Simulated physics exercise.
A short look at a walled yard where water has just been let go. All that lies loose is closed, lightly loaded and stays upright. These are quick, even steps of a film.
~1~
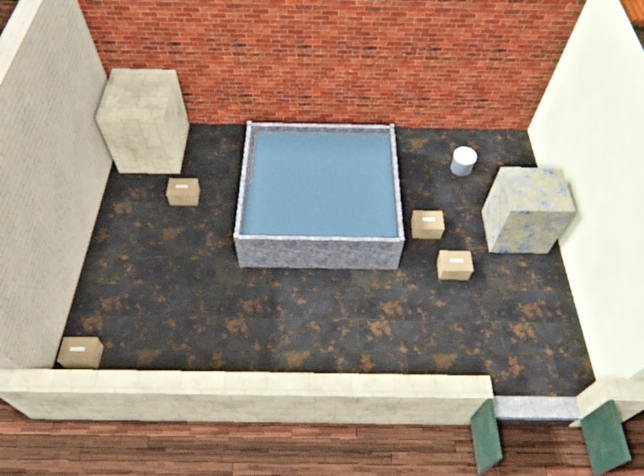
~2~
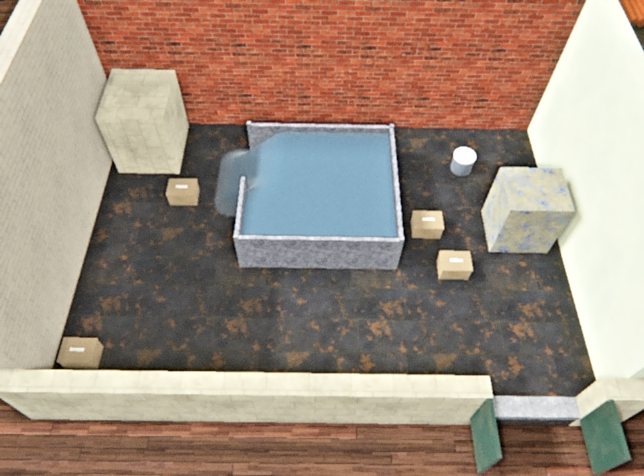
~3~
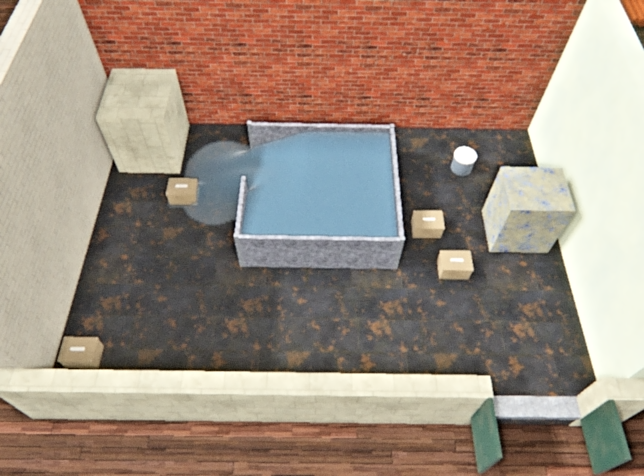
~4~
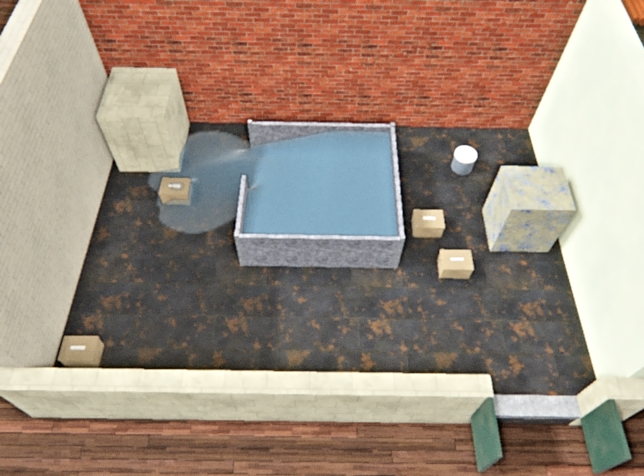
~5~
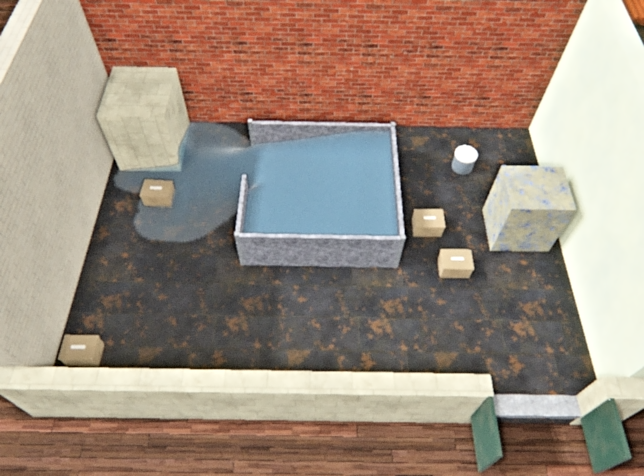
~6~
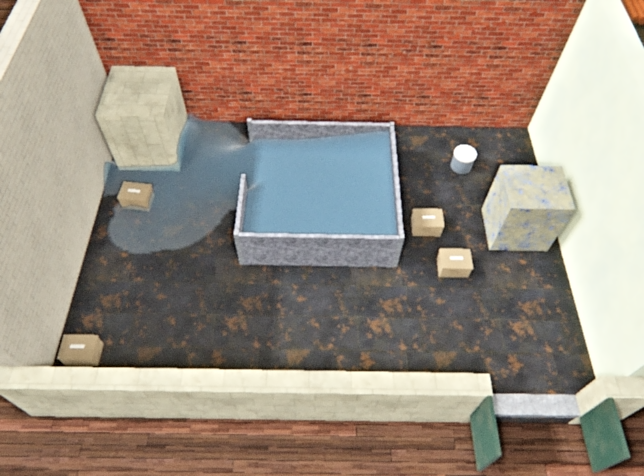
Water poured out through a gap in the left side of the raised pool, spread across the dark floor around a small tan box, and pushed it left while the other loose things stayed put.
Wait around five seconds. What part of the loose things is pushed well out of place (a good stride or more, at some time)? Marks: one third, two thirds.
It is from one to two thirds.
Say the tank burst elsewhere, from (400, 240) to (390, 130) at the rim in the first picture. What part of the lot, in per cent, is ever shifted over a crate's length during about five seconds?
Some 60 per cent.
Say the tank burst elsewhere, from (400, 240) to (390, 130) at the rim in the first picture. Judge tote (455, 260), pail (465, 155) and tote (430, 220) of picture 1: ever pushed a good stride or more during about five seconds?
As listed: Pushed that far, yes, that far or more.
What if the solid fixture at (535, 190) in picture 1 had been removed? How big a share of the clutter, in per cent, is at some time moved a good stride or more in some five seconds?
I make it 60 per cent.
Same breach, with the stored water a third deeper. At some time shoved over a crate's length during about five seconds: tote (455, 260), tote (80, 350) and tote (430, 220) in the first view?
As listed: Short of that, that far or more, short of that.
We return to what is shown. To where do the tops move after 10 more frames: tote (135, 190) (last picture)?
Close to (144, 306).
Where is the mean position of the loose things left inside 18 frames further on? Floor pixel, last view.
Close to (367, 266).
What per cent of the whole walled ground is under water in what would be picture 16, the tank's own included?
Close to 40 %.
A moment on, 1 of 5 are well off their spots; 0 afloat.
Next, 1 of 5 are well off their spots; 0 afloat.
Later, 2 of 5 are well off their spots; 1 afloat.
In the end, 3 of 5 are well off their spots, and 3 have been at some point; 1 afloat.
